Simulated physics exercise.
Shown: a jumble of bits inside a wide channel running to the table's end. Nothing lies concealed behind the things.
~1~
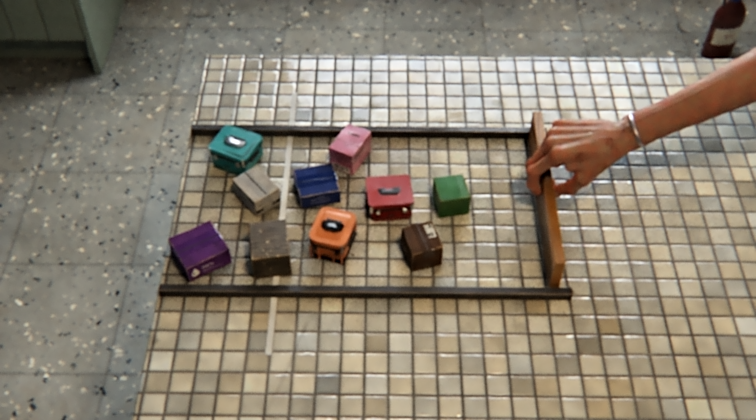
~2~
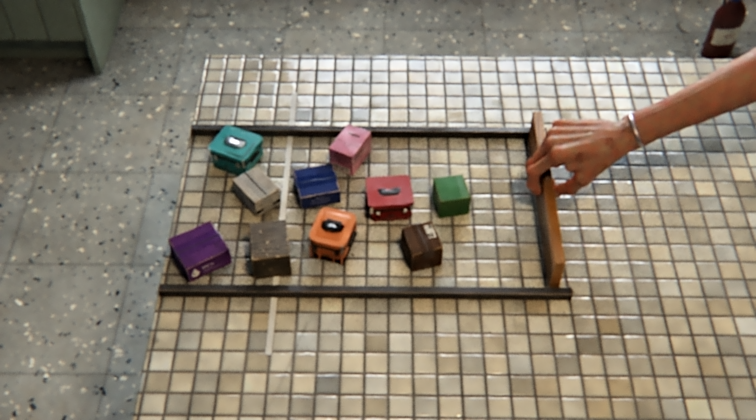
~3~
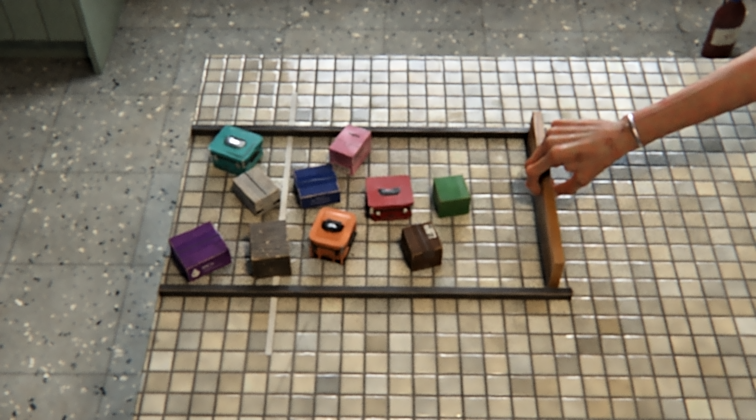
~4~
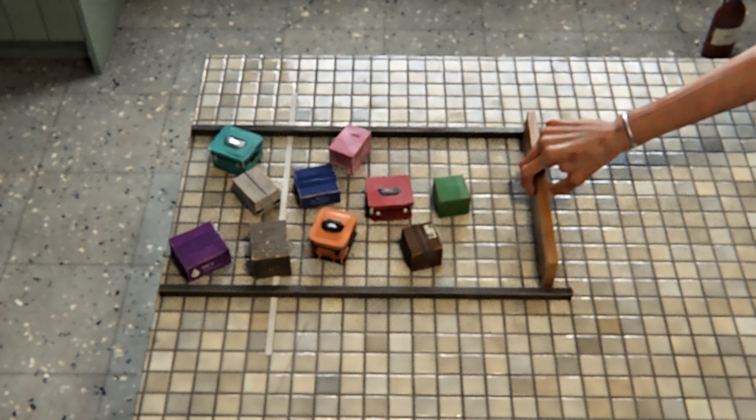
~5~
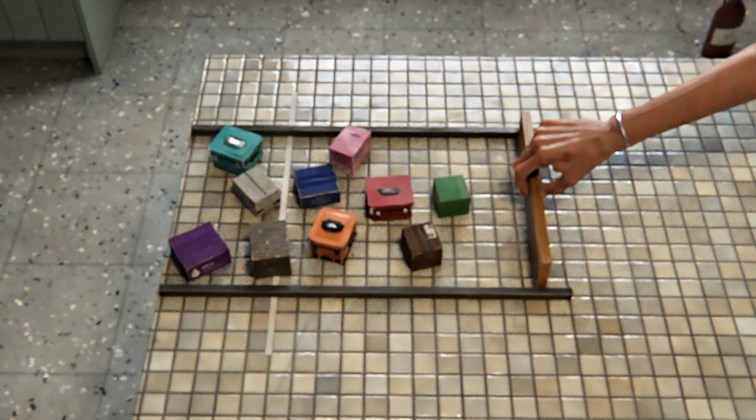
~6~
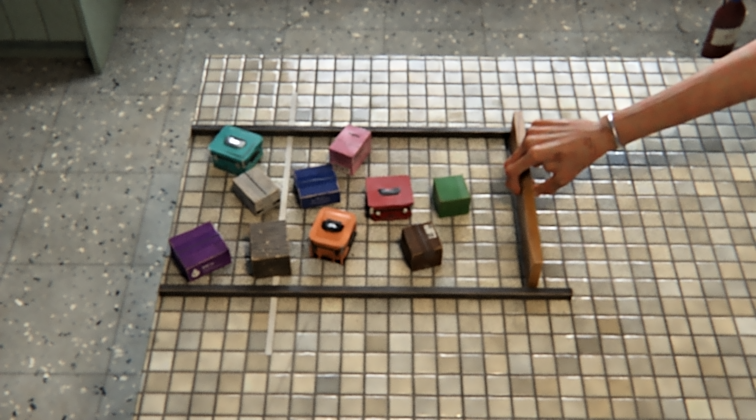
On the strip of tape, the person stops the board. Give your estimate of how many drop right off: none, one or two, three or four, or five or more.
My estimate: One or two.
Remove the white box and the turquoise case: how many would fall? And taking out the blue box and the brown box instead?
The first try gives 1, the second gives 0.
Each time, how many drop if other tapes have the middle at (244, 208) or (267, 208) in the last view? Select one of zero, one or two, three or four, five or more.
Lab note - per position, in order: Three to four; 3 or 4.
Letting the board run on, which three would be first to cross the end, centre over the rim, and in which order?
In order: The white box, then the purple box, then the blue box.
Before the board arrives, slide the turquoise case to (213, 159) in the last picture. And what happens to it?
From that start the object is safe.
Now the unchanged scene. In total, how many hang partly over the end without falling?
Count: 1.
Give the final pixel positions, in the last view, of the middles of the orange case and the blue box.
Look around (228, 236) for the first and around (191, 185) for the second.
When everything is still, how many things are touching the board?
The answer is 3.
Soon after, none off yet; purple box at rest near (200, 251); turquoise case at rest near (237, 151); white box at rest near (257, 191).
At rest, the number that fall off is one or two; fallen, white box and purple box.
